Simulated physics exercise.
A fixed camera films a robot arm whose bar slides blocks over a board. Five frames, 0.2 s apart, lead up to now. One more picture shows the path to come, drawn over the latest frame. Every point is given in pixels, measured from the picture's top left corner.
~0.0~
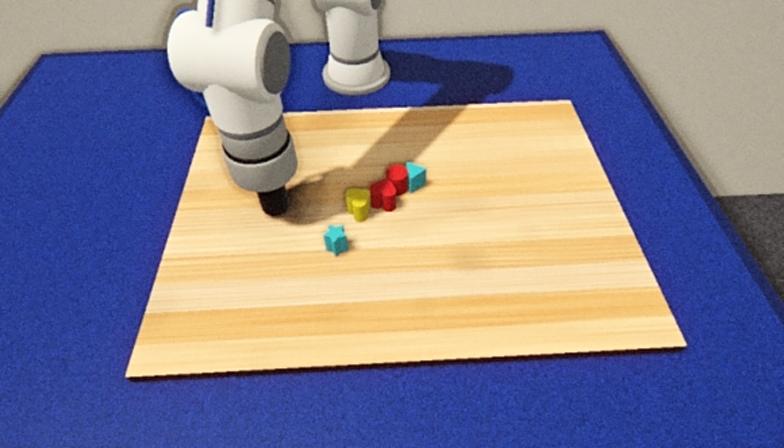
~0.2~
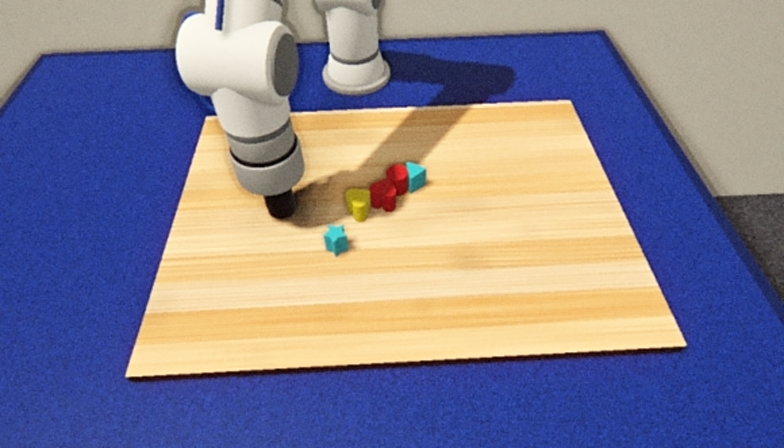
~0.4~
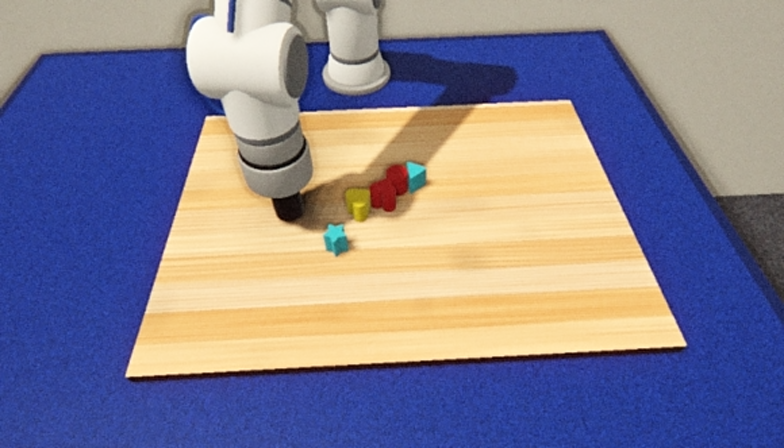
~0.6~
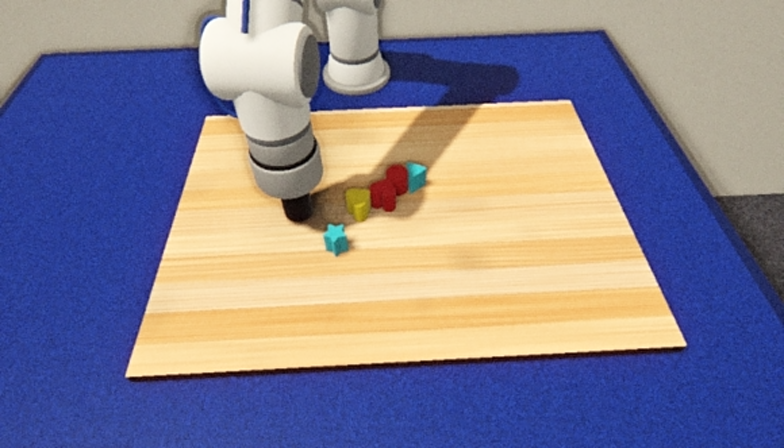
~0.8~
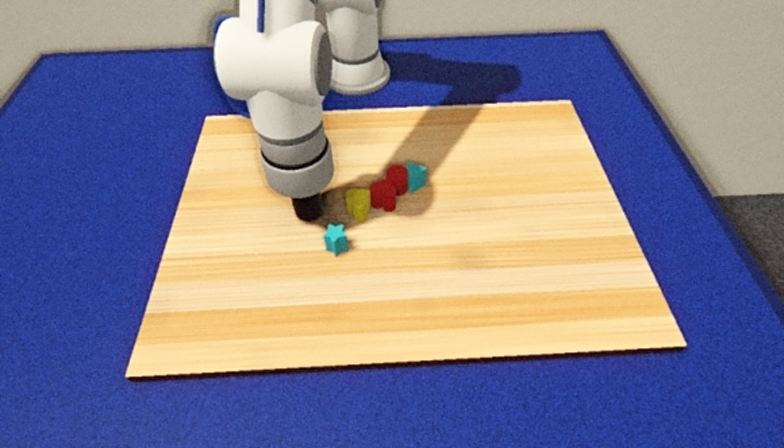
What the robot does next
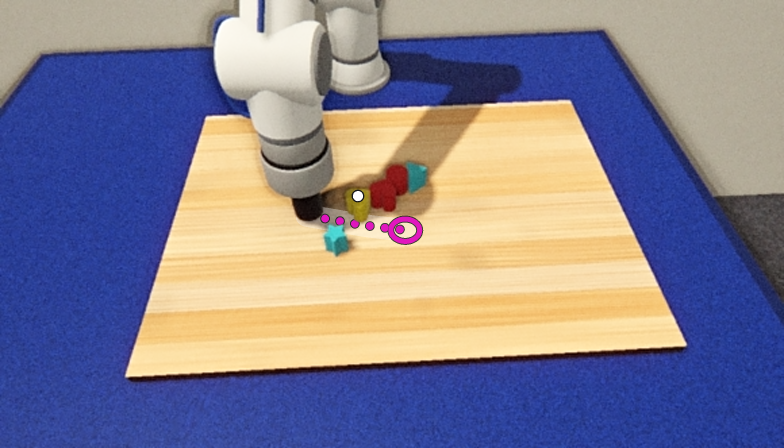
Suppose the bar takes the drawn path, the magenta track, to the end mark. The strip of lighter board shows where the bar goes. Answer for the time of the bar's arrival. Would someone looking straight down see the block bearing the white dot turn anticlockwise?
That would be a yes.
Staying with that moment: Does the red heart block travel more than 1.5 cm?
I'd say yes.
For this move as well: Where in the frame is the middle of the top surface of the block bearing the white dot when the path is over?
I'd say the block bearing the white dot ends with its top centre at (414, 197).
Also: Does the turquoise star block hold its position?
Short answer: Yes.
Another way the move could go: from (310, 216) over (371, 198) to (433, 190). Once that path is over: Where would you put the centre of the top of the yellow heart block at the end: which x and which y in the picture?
Just about (373, 199).
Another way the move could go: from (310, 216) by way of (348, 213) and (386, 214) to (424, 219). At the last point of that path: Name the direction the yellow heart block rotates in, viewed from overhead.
Looking down on the board, it turns clockwise.
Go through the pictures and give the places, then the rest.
In the first frame, lower end of the bar (276, 206), tops of blocks, turquoise star block (335, 232), yellow heart block (358, 196), red heart block (383, 187), red cylinder (397, 172), turquoise triangular piece (415, 169).
In the second frame, bar (282, 209), blocks as before.
In the third frame, bar (290, 212), blocks as before.
In the fourth frame, bar (299, 212), blocks as before.
In the fifth frame, bar (309, 212), turquoise star block (335, 232), yellow heart block (358, 196), red heart block (383, 187), red cylinder (397, 172), turquoise triangular piece (415, 169).
The drawn path runs straight from (310, 216) to (405, 230); the dot is on the yellow heart block.
The first path, step by step. One third of the way, bar (340, 217); nothing pushed yet.
Two thirds of the way, bar (373, 222); yellow heart block (392, 200); red heart block (399, 183), turned 60° anticlockwise; red cylinder (400, 168); turquoise triangular piece (417, 168).
At the end, bar (405, 226); turquoise star block not moved; yellow heart block (414, 197), turned 30° anticlockwise; red heart block (399, 183), turned 60° anticlockwise; red cylinder (400, 168); turquoise triangular piece (417, 168).
